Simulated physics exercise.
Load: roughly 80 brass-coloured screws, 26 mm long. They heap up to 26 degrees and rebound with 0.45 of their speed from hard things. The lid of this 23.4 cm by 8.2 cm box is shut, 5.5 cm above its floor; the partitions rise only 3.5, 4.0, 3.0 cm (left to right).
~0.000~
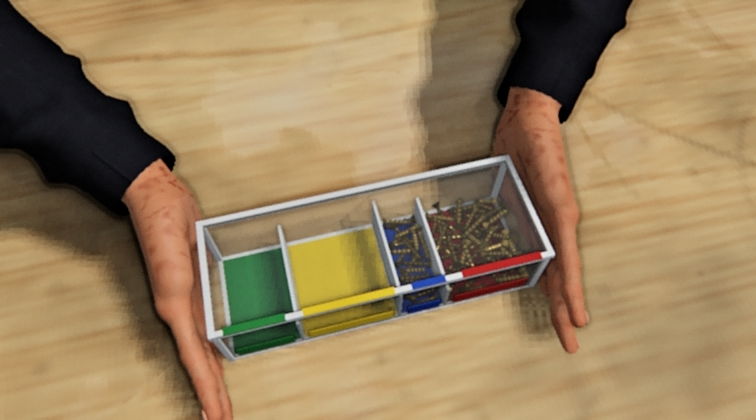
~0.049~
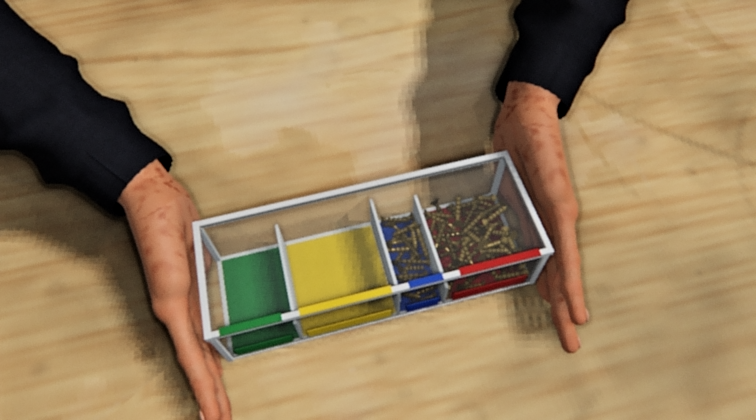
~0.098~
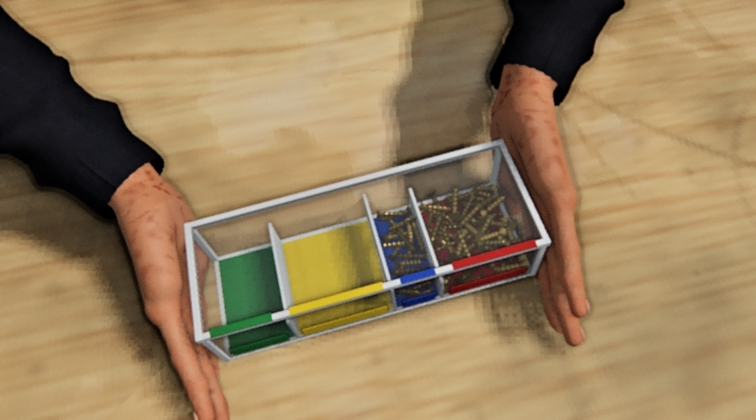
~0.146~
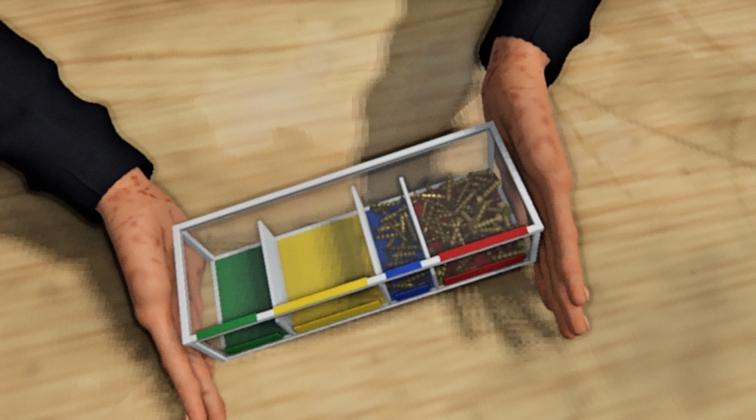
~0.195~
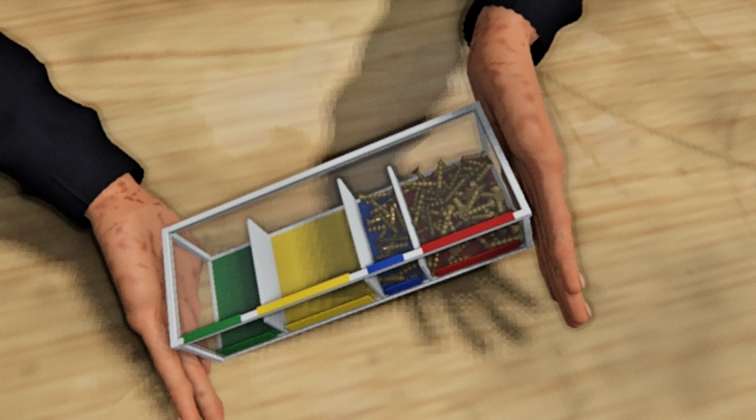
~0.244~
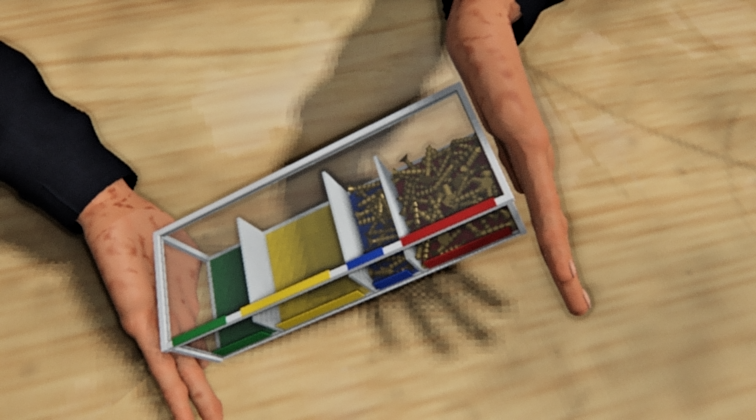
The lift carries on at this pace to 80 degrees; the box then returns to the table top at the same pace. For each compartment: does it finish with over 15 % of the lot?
Red above, blue above, green below, yellow above.
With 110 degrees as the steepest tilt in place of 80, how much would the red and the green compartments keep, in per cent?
In that case red 0, green 20.
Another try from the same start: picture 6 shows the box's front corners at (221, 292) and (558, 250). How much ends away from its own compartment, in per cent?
In that case some 0 per cent.
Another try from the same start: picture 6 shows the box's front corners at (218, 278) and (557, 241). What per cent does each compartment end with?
Red 75, blue 25, green 0, yellow 0.
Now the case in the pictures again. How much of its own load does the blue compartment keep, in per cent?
Roughly 100 per cent.
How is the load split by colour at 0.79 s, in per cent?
Red 50; blue 45; green 0; yellow 5.
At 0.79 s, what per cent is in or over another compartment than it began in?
Some 25 per cent.
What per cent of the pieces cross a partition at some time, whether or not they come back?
Roughly 45 per cent.
Then, at 0.79 s, tilt 78 degrees; red 50 %, blue 45 %, yellow 5 %.
After 1.16 s, tilt 32 degrees; red 30 %, blue 35 %, green 10 %, yellow 25 %.
After 1.62 s, tilt 0 degrees; red 30 %, blue 35 %, green 10 %, yellow 25 %.
In the end, at 2.1 s, red 30 %, blue 35 %, green 10 %, yellow 25 %.
